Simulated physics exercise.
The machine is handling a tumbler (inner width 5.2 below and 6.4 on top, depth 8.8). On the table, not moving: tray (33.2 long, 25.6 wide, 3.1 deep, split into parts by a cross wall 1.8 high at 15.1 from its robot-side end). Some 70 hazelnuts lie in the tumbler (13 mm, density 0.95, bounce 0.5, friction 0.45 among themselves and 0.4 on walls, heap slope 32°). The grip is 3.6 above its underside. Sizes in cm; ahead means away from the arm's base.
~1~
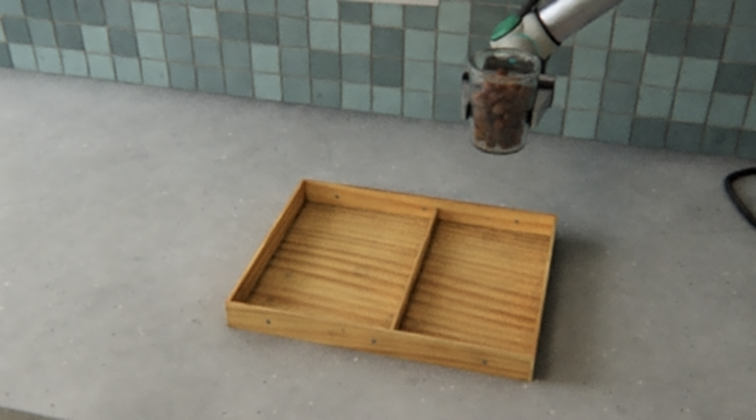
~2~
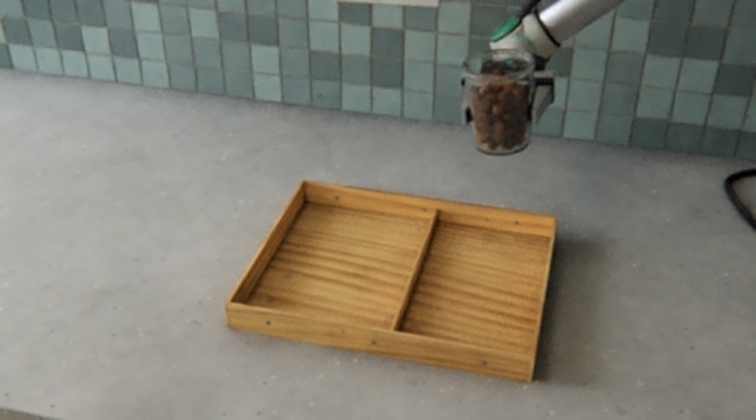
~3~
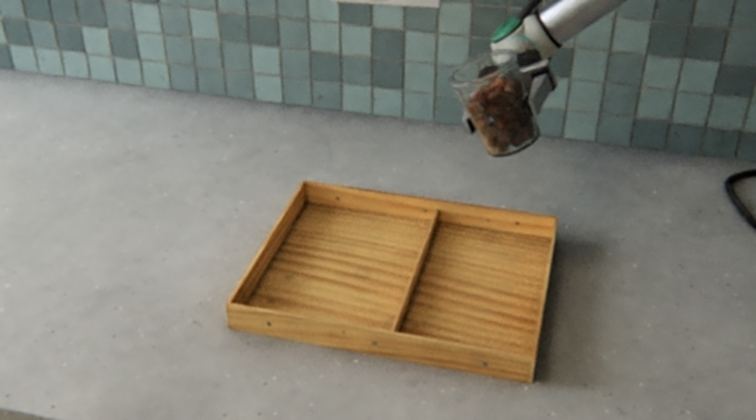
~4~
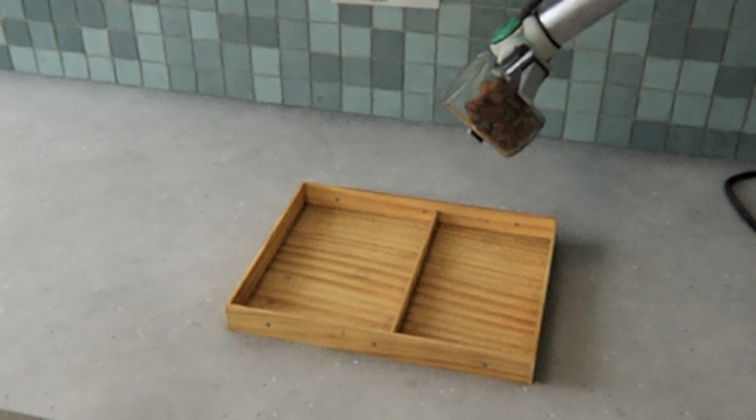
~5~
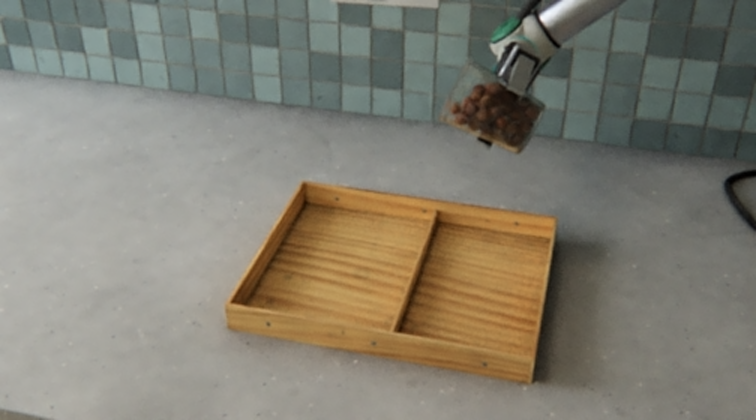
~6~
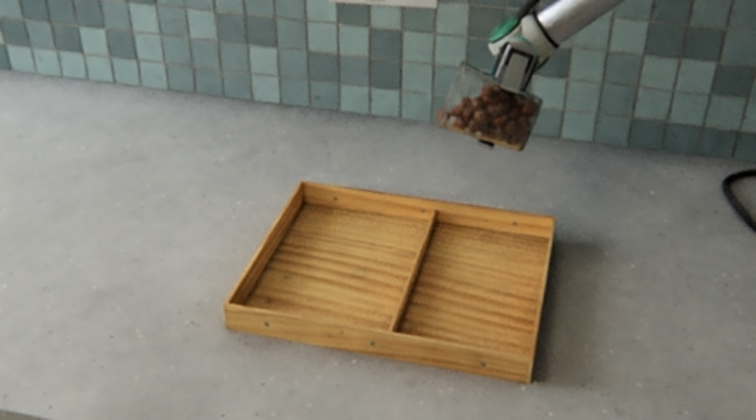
Robot arm tilting a clear tumbler of hazelnuts steeply onto its side above a grey counter with an empty, divided wooden tray.
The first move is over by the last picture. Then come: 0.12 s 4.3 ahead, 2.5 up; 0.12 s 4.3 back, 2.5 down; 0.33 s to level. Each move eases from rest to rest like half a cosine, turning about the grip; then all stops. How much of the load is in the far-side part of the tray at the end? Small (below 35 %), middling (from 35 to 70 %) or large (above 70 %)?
A middling share, from 35 to 70 %, ends in the far-side part of the tray.
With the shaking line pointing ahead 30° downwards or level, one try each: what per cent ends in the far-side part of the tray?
About 20 and 40 per cent.
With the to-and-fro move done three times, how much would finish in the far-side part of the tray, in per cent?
It would be near 80 per cent.
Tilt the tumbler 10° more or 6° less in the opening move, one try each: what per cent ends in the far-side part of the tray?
About 80 and 50 per cent.
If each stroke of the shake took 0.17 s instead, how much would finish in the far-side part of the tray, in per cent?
It would be near 20 per cent.
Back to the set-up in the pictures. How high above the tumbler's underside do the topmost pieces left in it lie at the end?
Some 3.5 cm.
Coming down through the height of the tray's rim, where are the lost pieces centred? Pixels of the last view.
Near (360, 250).
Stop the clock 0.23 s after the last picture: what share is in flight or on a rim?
Roughly 43 per cent.
Then, 0.23 s after the last picture, tilted 74° forward, highest piece 26 above the table; 39 in the tumbler, 30 in flight or on a rim.
Then, 0.46 s after the last picture, tilted 20° forward, highest piece 26 above the table; 42 in the far-side part, 22 in the tumbler, 2 in the robot-side part, 3 in flight or on a rim.
Then, 0.77 s after the last picture, level, highest piece 24 above the table; 43 in the far-side part, 22 in the tumbler, 3 in the robot-side part, 1 on the table or floor.
Then, 1.82 s after the last picture, level, highest piece 24 above the table; 43 in the far-side part, 22 in the tumbler, 3 in the robot-side part, 1 on the table or floor.
Final count, 43 in the far-side part, 22 in the tumbler, 3 in the robot-side part, 1 on the table or floor. That is 62 % in the far-side part of the tray.
